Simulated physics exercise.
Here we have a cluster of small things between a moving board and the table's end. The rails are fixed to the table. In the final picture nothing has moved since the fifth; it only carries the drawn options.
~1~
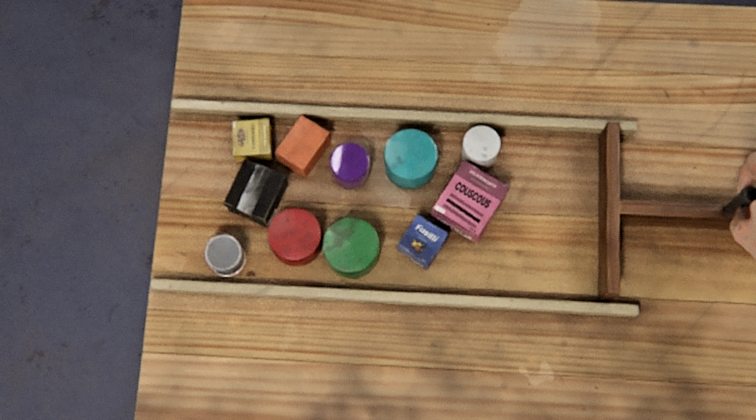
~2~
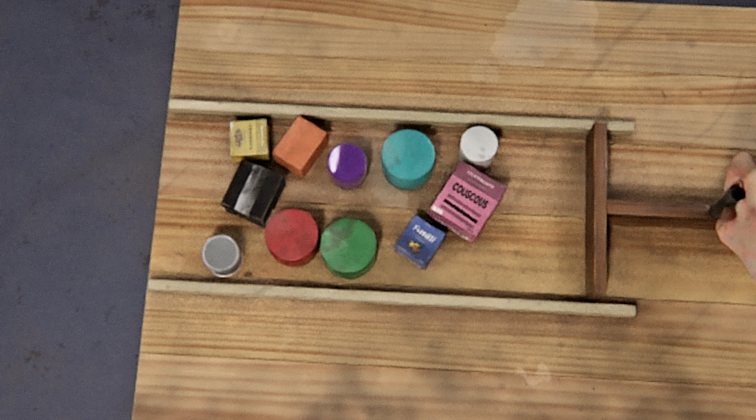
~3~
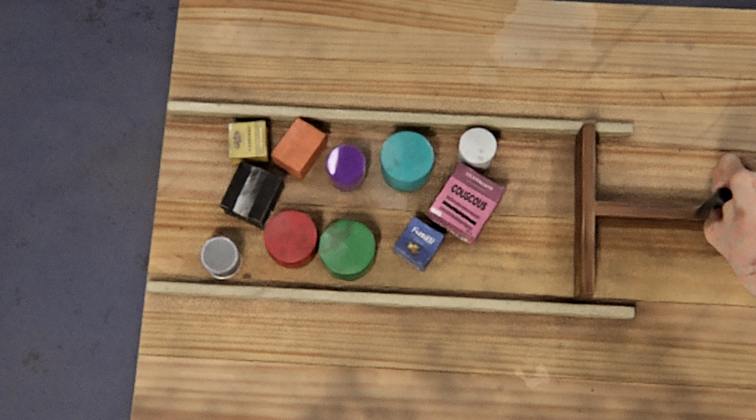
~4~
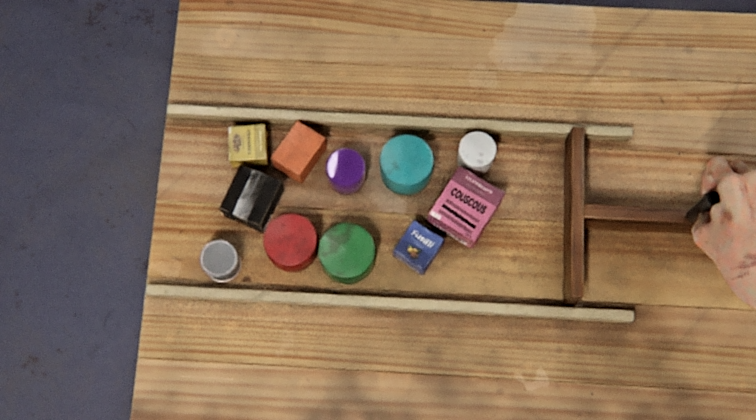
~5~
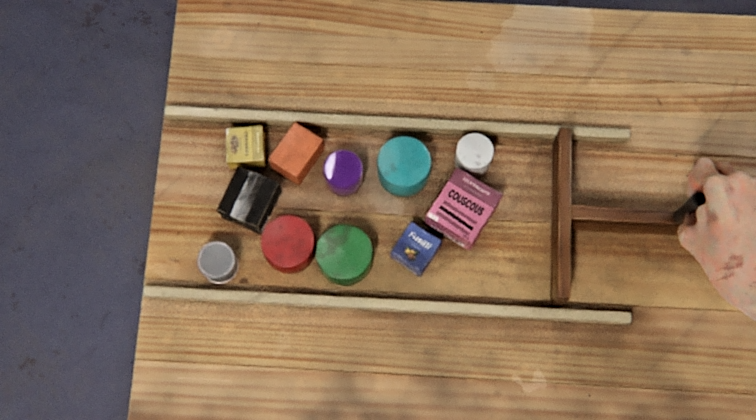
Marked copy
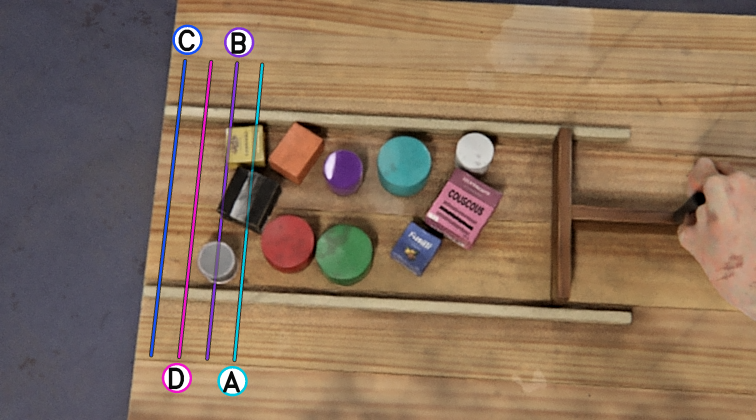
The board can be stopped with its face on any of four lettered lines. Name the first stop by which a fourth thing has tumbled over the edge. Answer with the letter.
Enough have fallen by A.
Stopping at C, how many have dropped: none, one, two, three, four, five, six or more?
By then, six or more.
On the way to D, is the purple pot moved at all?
Yes.
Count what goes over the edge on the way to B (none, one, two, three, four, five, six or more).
In all, six or more.
On the marked copy, A at (249, 207); B at (223, 205); C at (169, 202); D at (196, 204).
Following A. Soon after the start, board (451, 205); purple pot (328, 172); white tin (426, 153).
Later, board (336, 199); grey tin (171, 268); yellow packet (198, 139).
In the end, board (249, 194); black box over the edge; grey tin over the edge; five fallen.
As for the rest, B drops six, but is farther than needed; C drops eleven, but is farther than needed; D drops eight, but is farther than needed.
